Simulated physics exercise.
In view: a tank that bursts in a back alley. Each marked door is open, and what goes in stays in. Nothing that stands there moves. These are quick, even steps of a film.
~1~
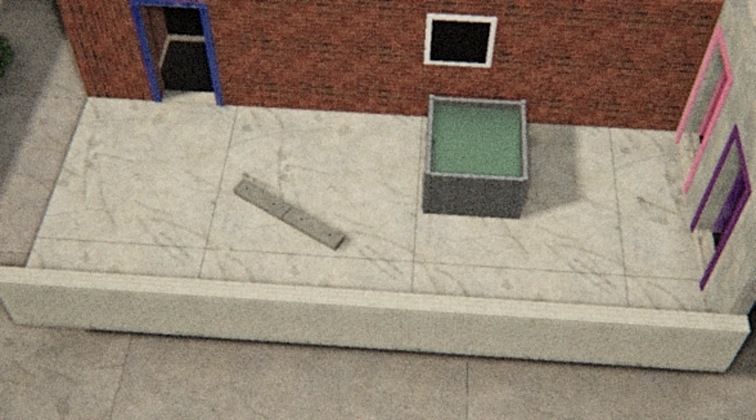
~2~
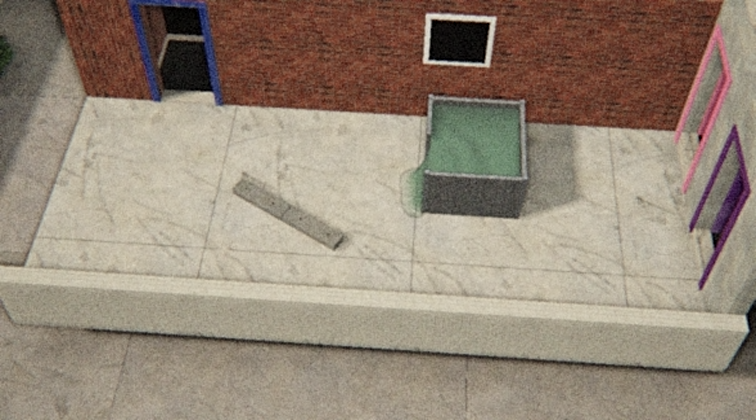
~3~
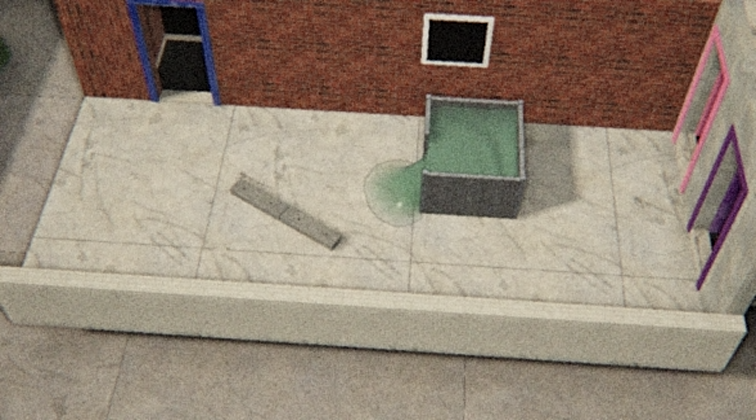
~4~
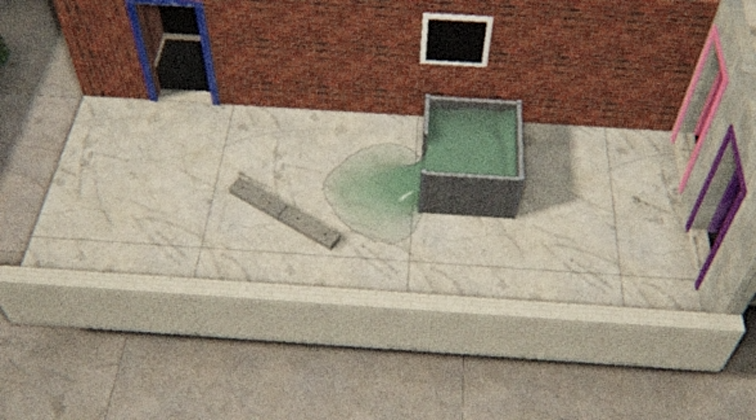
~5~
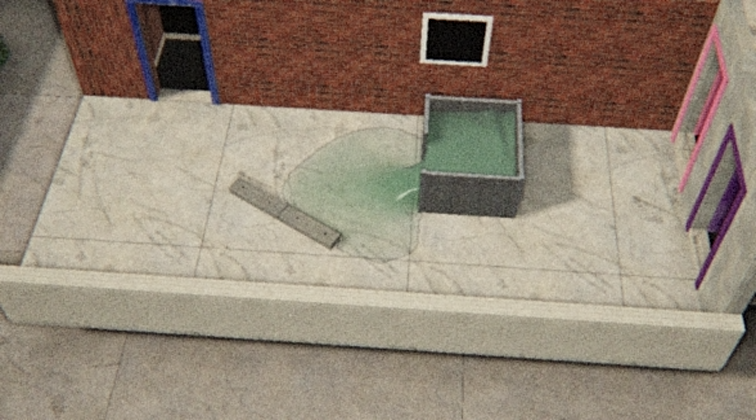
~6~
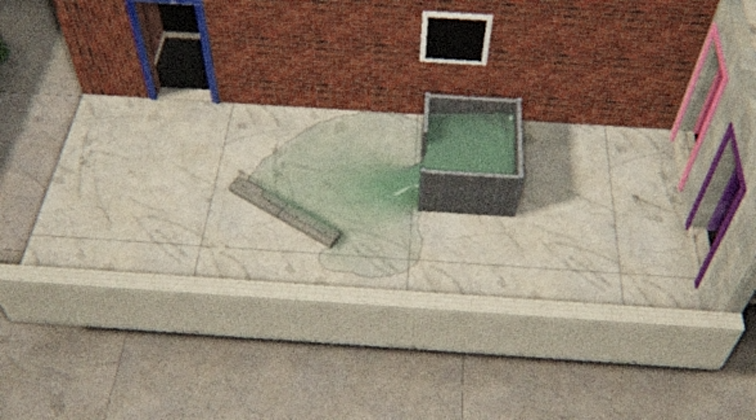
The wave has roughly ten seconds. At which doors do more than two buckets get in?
The blue door floods; the pink door holds within the limit; the purple door holds within the limit.
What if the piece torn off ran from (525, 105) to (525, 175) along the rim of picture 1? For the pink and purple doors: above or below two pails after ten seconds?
One by one: The pink door passes that mark, the purple door takes more.
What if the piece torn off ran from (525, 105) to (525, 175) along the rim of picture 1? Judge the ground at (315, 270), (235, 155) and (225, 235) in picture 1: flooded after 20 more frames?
One after the other: Free of water, clear, no water.
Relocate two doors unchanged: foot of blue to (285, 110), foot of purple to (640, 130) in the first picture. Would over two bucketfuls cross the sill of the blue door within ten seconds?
In short: The blue door takes more.
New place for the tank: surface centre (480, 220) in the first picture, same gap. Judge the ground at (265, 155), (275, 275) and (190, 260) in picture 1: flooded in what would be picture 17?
In turn: Covered, wet, wet.
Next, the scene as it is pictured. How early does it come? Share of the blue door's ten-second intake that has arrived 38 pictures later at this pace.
Roughly 85 per cent.
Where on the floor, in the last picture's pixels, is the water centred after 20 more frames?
I would point to (326, 186).
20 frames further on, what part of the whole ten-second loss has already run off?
Roughly 35 per cent.
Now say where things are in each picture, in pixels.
The first picture shows still water in the open tank at (476, 141).
In the second picture, the front is at (419, 215), out from the gap at (428, 177).
In the third picture, water pours out at (426, 180) and has run to (372, 179).
In the fourth picture, the front is at (330, 194), out from the gap at (424, 181).
In the fifth picture, water pours out at (424, 180) and has run to (289, 194).
In the sixth picture, the front is at (250, 187), out from the gap at (424, 179).
A moment on, water covers 35 % of the floor; the blue door not reached, the pink door not reached, the purple door not reached.
Next, water covers 50 % of the floor; the blue door under two buckets in, the pink door not reached, the purple door not reached.
Then, water covers 50 % of the floor; the blue door over two buckets in, the pink door not reached, the purple door not reached.
Later, water covers 55 % of the floor; the blue door over two buckets in, the pink door not reached, the purple door not reached.
In the end, water covers 45 % of the floor; the blue door far over two buckets in, the pink door not reached, the purple door not reached.
